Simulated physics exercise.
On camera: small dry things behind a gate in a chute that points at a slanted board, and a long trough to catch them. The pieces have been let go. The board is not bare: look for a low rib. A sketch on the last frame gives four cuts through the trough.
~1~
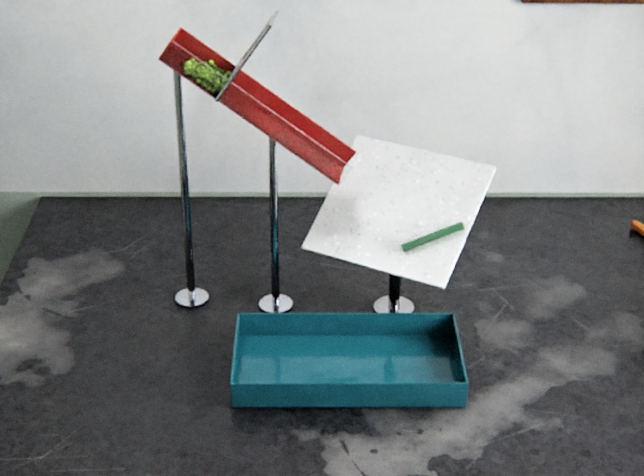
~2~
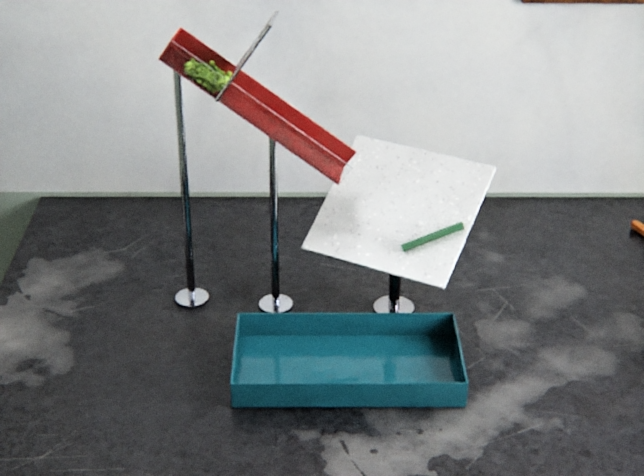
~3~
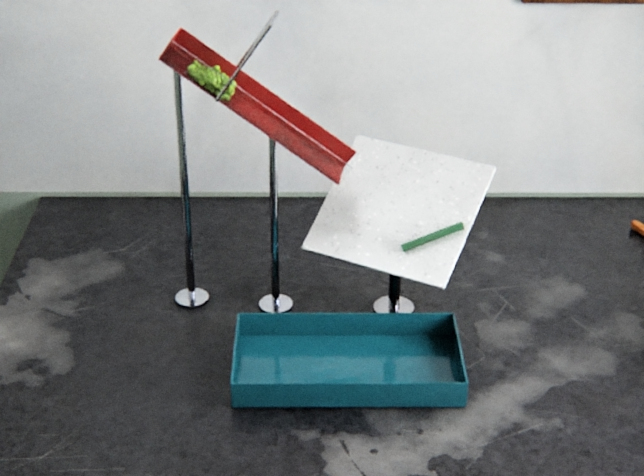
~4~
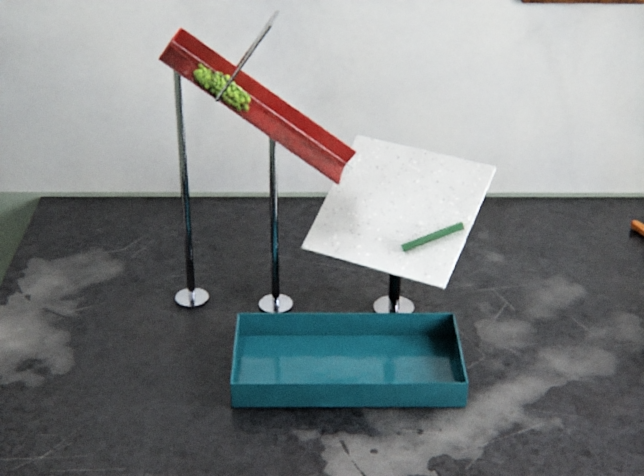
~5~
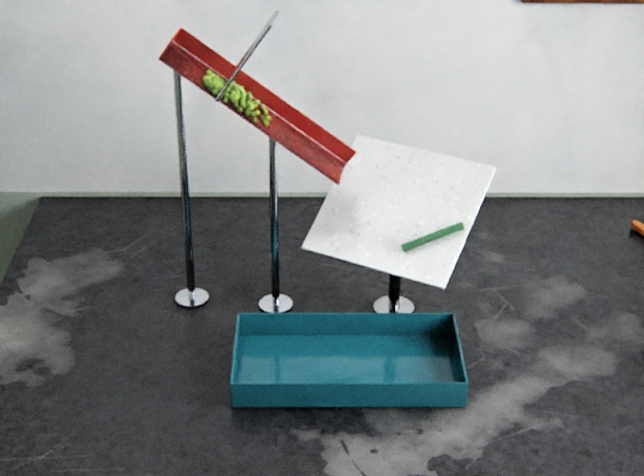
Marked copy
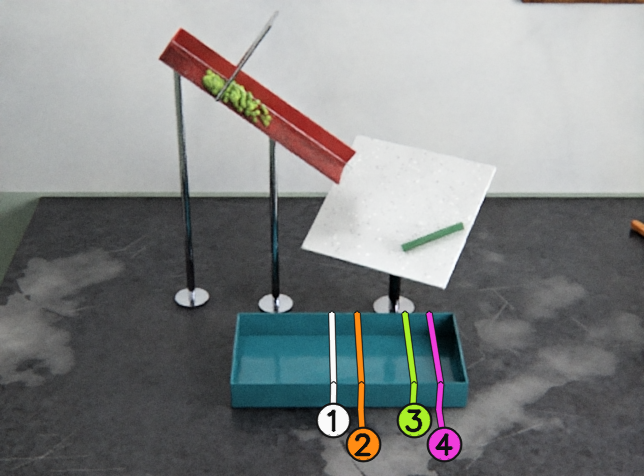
To begin with, small green pieces sit bunched behind a thin metal gate near the top of a sloping red chute, above a tilted white board with a low green rib and an empty teal trough. The pieces then slide past the gate and spread a short way down the chute toward the right.
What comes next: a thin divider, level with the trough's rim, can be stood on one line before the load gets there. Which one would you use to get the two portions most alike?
2 is best.
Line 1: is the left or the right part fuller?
Right.
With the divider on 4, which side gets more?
Left.
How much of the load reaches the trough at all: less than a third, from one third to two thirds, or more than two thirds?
About that: More than two thirds.
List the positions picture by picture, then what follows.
Load behind the gate near (211, 74), dried peas; lip of the chute near (341, 177), sloping gently, in the first picture.
Middle of the board near (398, 207), tilted fairly steeply; middle of its low edge near (370, 267); of its high edge near (425, 150), in the second picture.
Front corners of the trough near (231, 383) and (467, 383), empty; front of the load near (228, 98), in the third picture.
Middle of the load near (223, 83); its front near (246, 109), close to a quarter of the way to the lip; rib from (463, 222) to (401, 246), in the fourth picture.
Middle of the load near (237, 91); its front near (268, 118), close to a third of the way to the lip, in the fifth picture.
On the marked copy, line 1 crosses the front rim at (333, 383); line 2 crosses the front rim at (361, 383); line 3 crosses the front rim at (414, 383); line 4 crosses the front rim at (440, 383).
With 1, of what is caught, a small share on the left of the divider, all but a few on the right.
With 2, of what is caught, close to a third on the left of the divider, close to two thirds on the right.
With 3, of what is caught, all but a few on the left of the divider, a small share on the right.
With 4, of what is caught, all but a few on the left of the divider, only a few on the right.
